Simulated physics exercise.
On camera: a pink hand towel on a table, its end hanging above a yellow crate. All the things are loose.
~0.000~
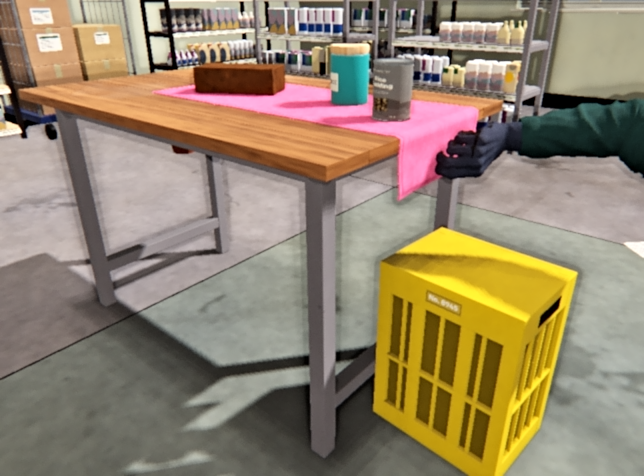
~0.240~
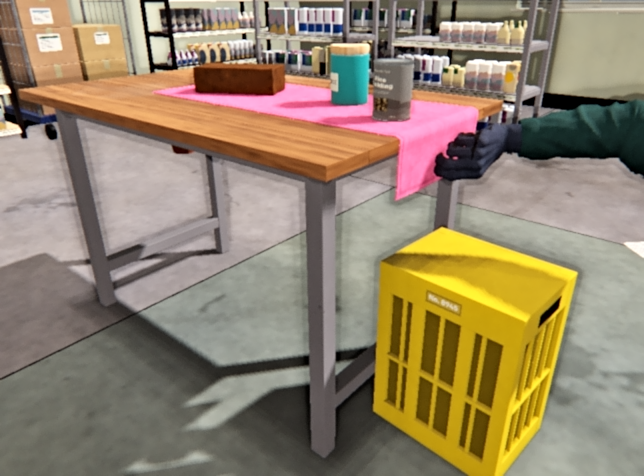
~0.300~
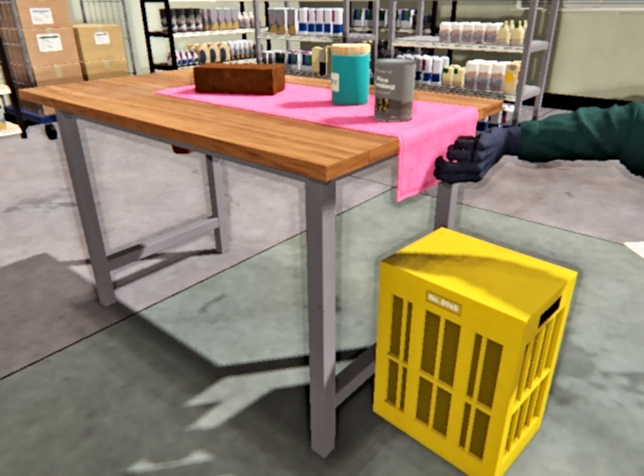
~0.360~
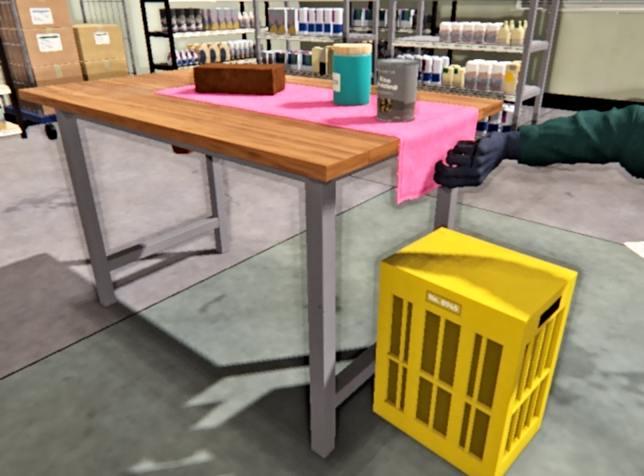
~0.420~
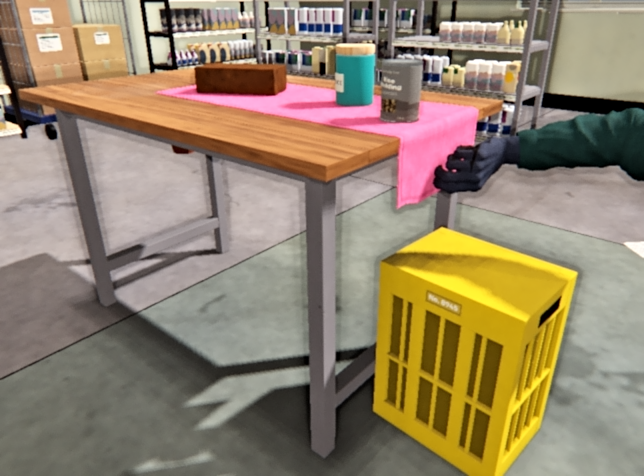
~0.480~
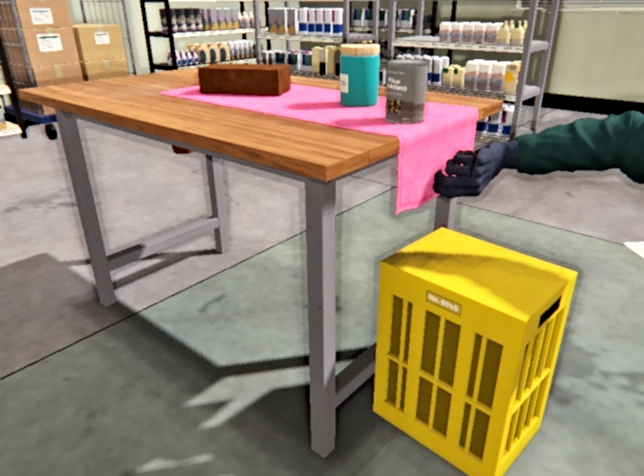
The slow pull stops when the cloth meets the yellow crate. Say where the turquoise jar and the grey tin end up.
In the end the turquoise jar remains up there, the grey tin is carried off the end.
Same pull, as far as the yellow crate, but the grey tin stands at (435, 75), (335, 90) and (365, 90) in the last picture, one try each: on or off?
In the first case it stays on; in the second case it is safe; in the third case it goes over the edge.
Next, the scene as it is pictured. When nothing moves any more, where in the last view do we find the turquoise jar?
Around (416, 81).
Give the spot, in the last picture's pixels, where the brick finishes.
Its middle is at (287, 85).
By 0.74 s, hem going down; jar moved a little; tin carried along near (435, 96).
By 1.06 s, hem going down; jar carried along near (401, 80); tin over the edge.
When it is over, hem on the crate; jar carried along near (416, 81); tin over the edge. The turquoise jar keeps clear of the edge and the grey tin falls off.
